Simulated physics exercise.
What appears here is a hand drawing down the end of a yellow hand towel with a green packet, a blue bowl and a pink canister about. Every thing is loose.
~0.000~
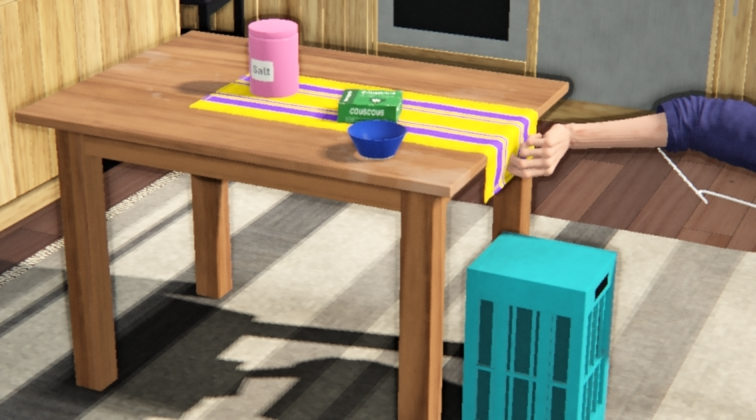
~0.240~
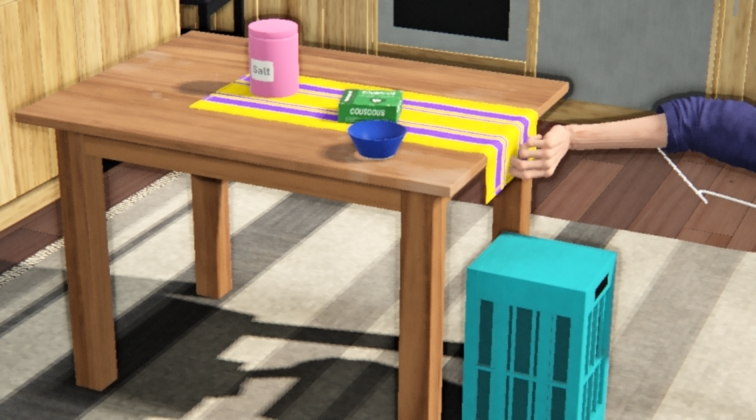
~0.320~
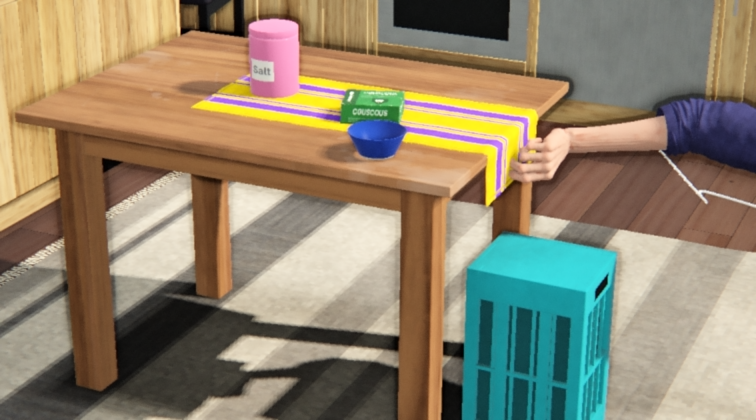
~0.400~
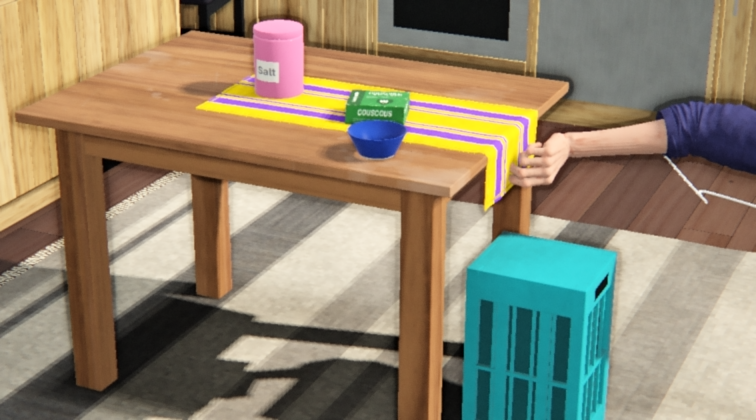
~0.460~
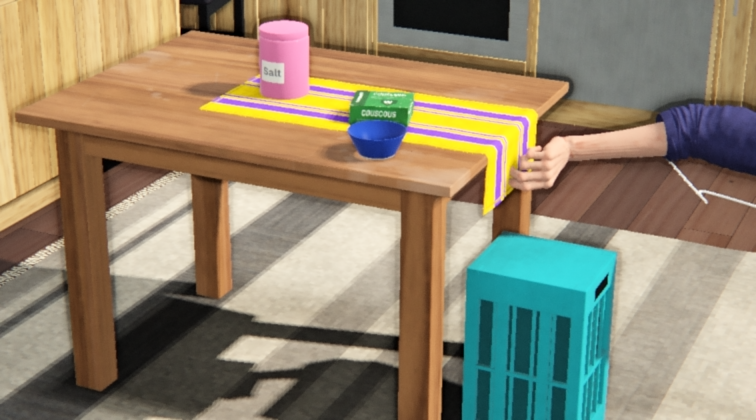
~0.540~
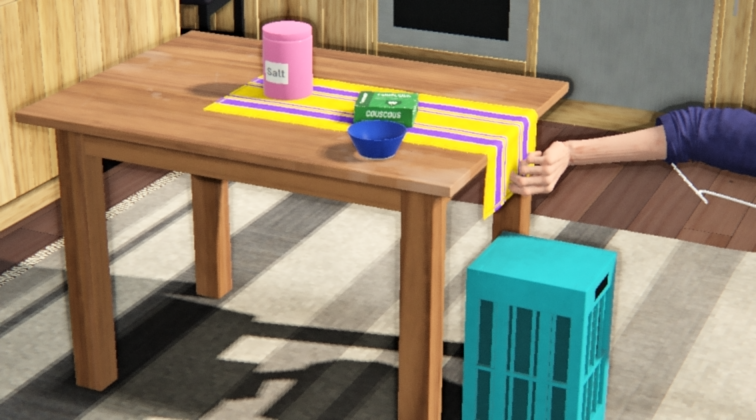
The clip opens on a wooden table where a pink salt canister and a green couscous packet rest on a yellow striped cloth, with a blue bowl nearby. A hand at the right draws the cloth's end slightly downward, and the canister and packet shift slightly right with it while the bowl stays put.
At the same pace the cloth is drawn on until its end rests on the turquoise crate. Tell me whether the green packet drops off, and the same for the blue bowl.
The green packet does not drop off. The blue bowl does not drop off.
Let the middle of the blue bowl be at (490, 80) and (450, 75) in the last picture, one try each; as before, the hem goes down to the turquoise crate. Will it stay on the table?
On the first go it is still on top, and on the second it is still on top.
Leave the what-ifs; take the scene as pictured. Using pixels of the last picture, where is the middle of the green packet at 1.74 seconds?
At that time it is near pixel (447, 119).
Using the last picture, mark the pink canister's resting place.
Roughly (343, 69).
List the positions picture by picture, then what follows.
In the first frame, hand towel end (485, 203); green packet (370, 97); blue bowl (377, 130); pink canister (273, 26); top of the crate (556, 274).
In the second frame, hand towel end (486, 203), far hem (190, 107); blue bowl (377, 130); blue bowl stands beside the cloth.
In the third frame, hand towel end (487, 206); green packet (373, 97).
In the fourth frame, hand towel end (485, 211), far hem (196, 108); blue bowl (377, 130).
In the fifth frame, hand towel end (483, 215); green packet (382, 98).
In the sixth frame, hand towel end (484, 219), far hem (203, 110); green packet (386, 99); blue bowl (377, 130); top of the crate (556, 274).
After 1.20 s, hem going down; packet carried along near (424, 115); bowl in place.
After 1.74 s, hem on the crate; packet carried along near (447, 119); bowl in place.
In the end, hem on the crate; packet carried along near (447, 119); bowl in place. The green packet remains up there and the blue bowl keeps clear of the edge.
